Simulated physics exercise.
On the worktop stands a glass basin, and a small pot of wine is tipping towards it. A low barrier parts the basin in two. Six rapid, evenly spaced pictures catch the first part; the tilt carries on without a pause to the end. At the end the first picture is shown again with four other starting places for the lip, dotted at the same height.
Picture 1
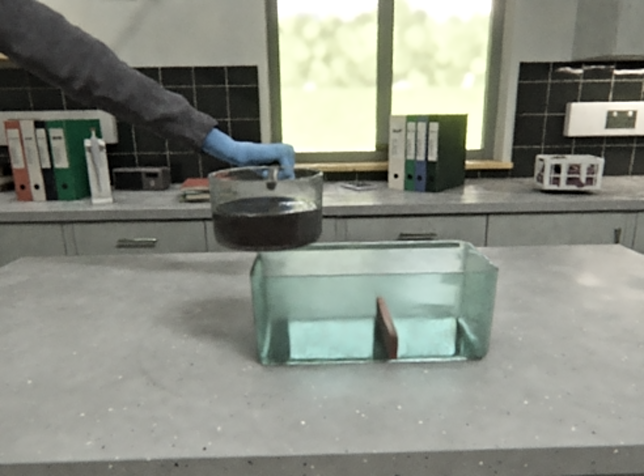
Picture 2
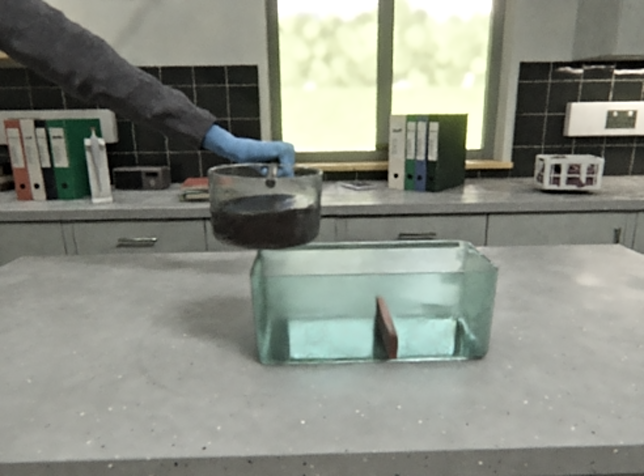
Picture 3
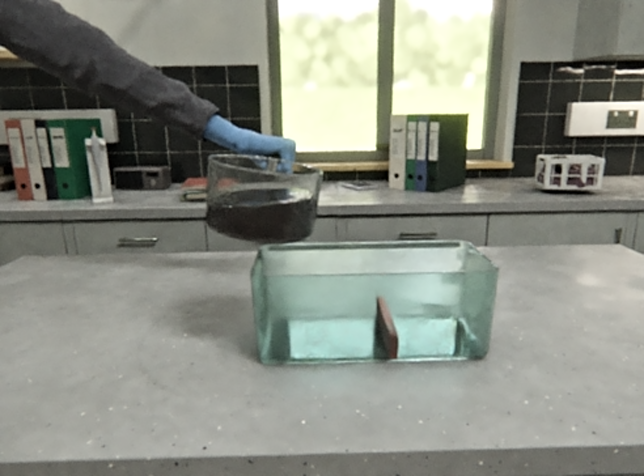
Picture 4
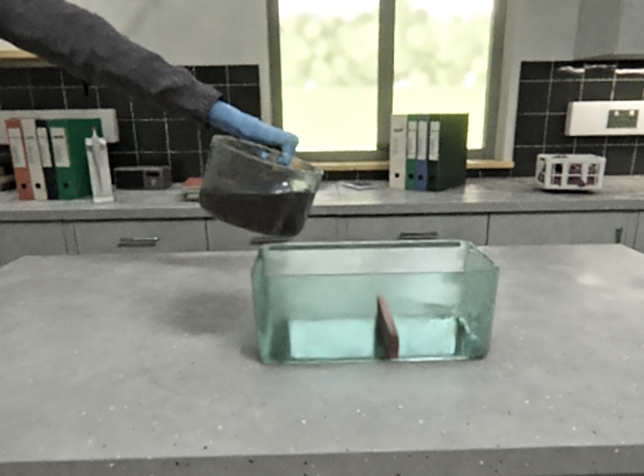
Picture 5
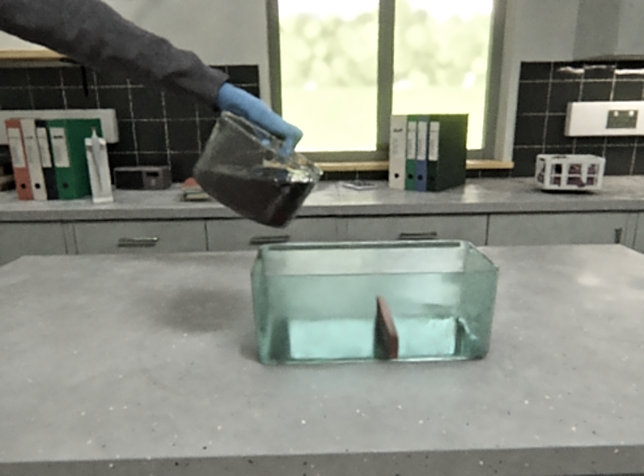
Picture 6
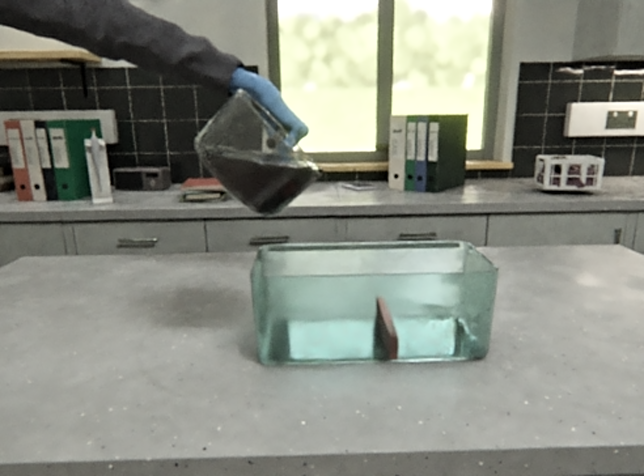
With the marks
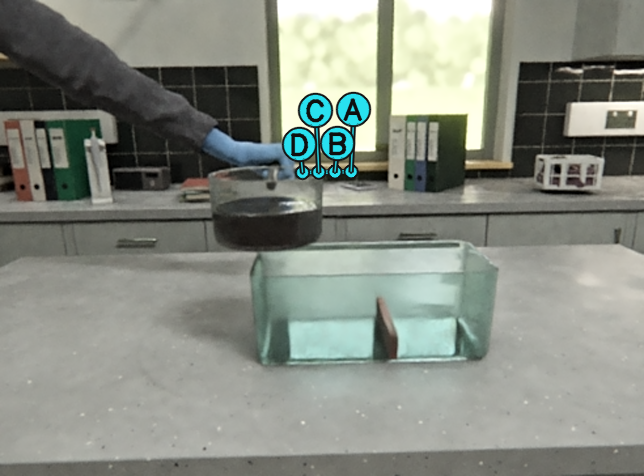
A blue-gloved hand tilting a small glass pot of dark wine rightward above a glass basin with a low barrier.
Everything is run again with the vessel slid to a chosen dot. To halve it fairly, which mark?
Spot D does it best.
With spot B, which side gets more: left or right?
The right side.
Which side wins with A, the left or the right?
More ends on the right.
On the marked copy, A at (351, 171); B at (334, 171); C at (318, 172); D at (302, 172).
If A is chosen, about 18 % ends left of the wall and 78 % right of it; 4 % is lost outside.
If B is chosen, about 17 % ends left of the wall and 80 % right of it.
If C is chosen, about 22 % ends left of the wall and 77 % right of it.
If D is chosen, about 49 % ends left of the wall and 50 % right of it.
